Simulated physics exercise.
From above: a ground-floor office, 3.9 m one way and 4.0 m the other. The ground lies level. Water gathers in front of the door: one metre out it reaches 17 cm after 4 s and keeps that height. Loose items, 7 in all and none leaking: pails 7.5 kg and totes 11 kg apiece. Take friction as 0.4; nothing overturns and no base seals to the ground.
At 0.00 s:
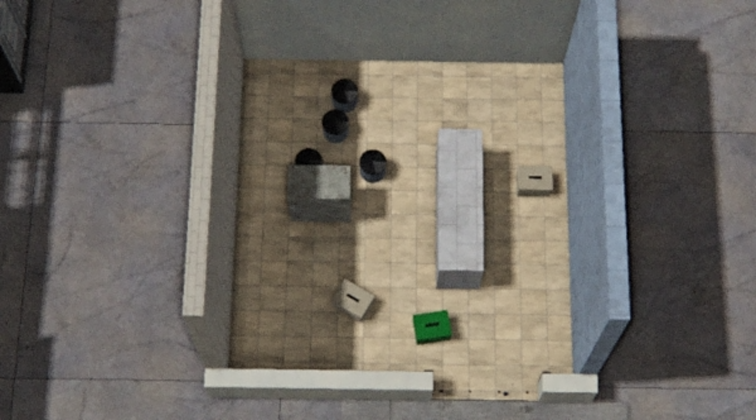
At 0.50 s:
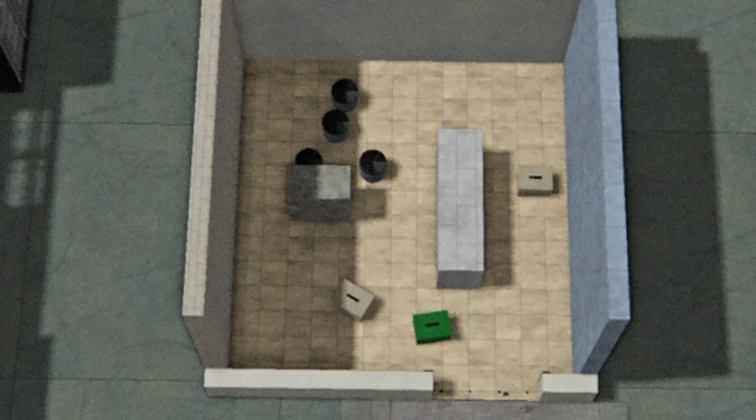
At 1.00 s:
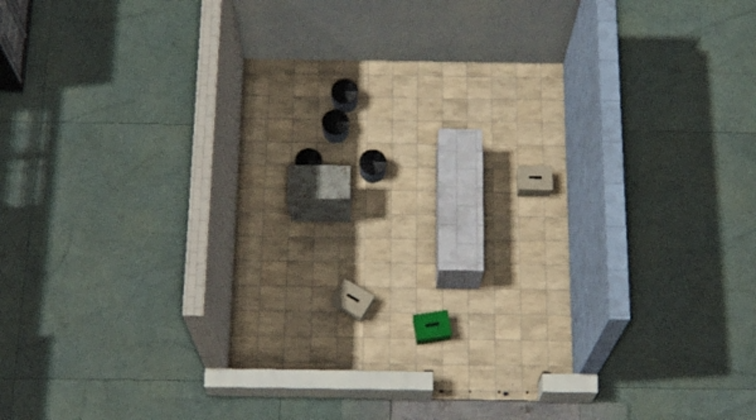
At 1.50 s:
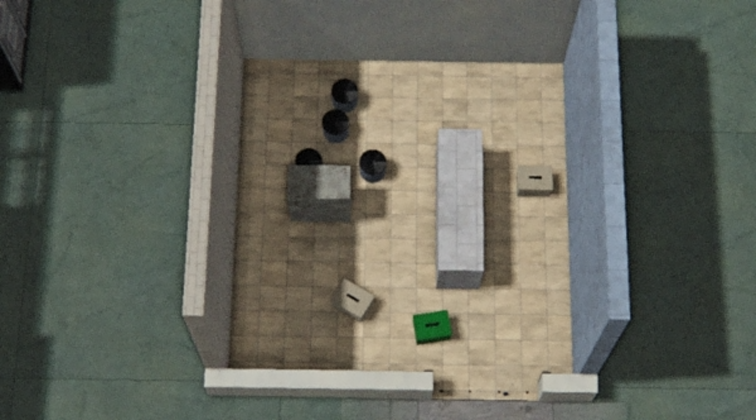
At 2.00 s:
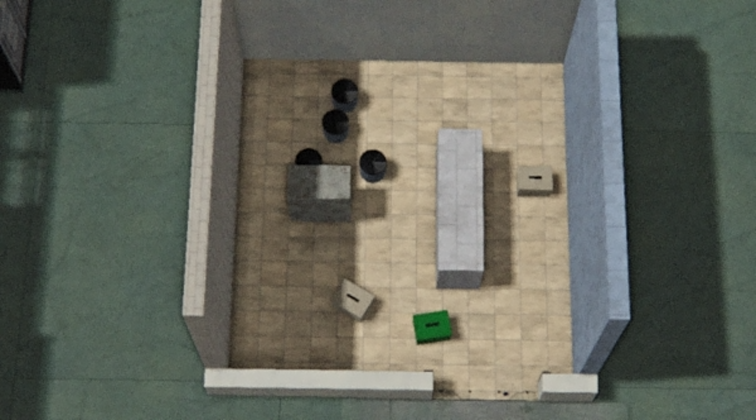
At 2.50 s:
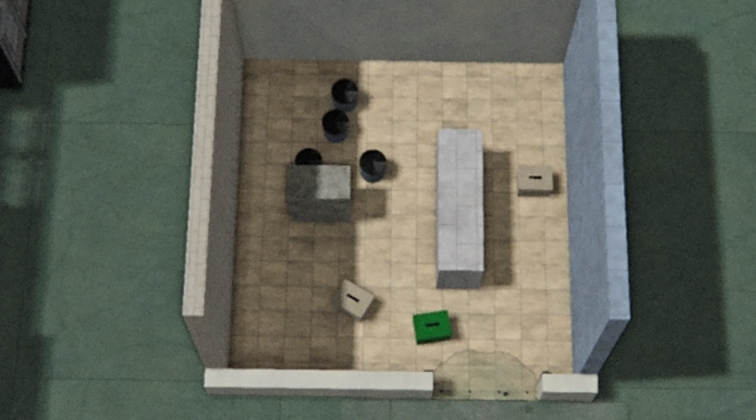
Water slowly turned the ground around the small roofless office a murky green, then a thin patch crept in at the doorway, while the green tote, pale boxes and dark pails stayed still.
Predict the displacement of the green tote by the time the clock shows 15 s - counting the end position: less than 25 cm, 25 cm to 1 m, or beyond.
Green tote is nudged along.
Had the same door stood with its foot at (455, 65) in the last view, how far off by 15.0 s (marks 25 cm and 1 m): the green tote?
In that case the green tote slides a little.
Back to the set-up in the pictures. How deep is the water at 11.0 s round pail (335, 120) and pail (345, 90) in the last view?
Roughly 6 and 5 cm.
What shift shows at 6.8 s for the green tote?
About 60 cm.
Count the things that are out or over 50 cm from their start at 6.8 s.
2 of them.
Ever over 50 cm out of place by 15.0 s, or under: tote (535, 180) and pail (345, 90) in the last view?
In turn: Over, over.
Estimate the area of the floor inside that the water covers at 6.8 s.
Roughly 9.5 m2.
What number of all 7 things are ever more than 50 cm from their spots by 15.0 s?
I count 5.
After 3.5 s the green tote is near (432, 325), 0.0 m from its start, aground; 0 afloat.
After 6.8 s the green tote is near (382, 303), 0.6 m from its start, aground; 0 afloat.
After 11.0 s the green tote is near (382, 303), 0.6 m from its start, aground; 1 afloat.
After 15.0 s the green tote is near (377, 302), 0.7 m from its start, aground; 5 afloat.
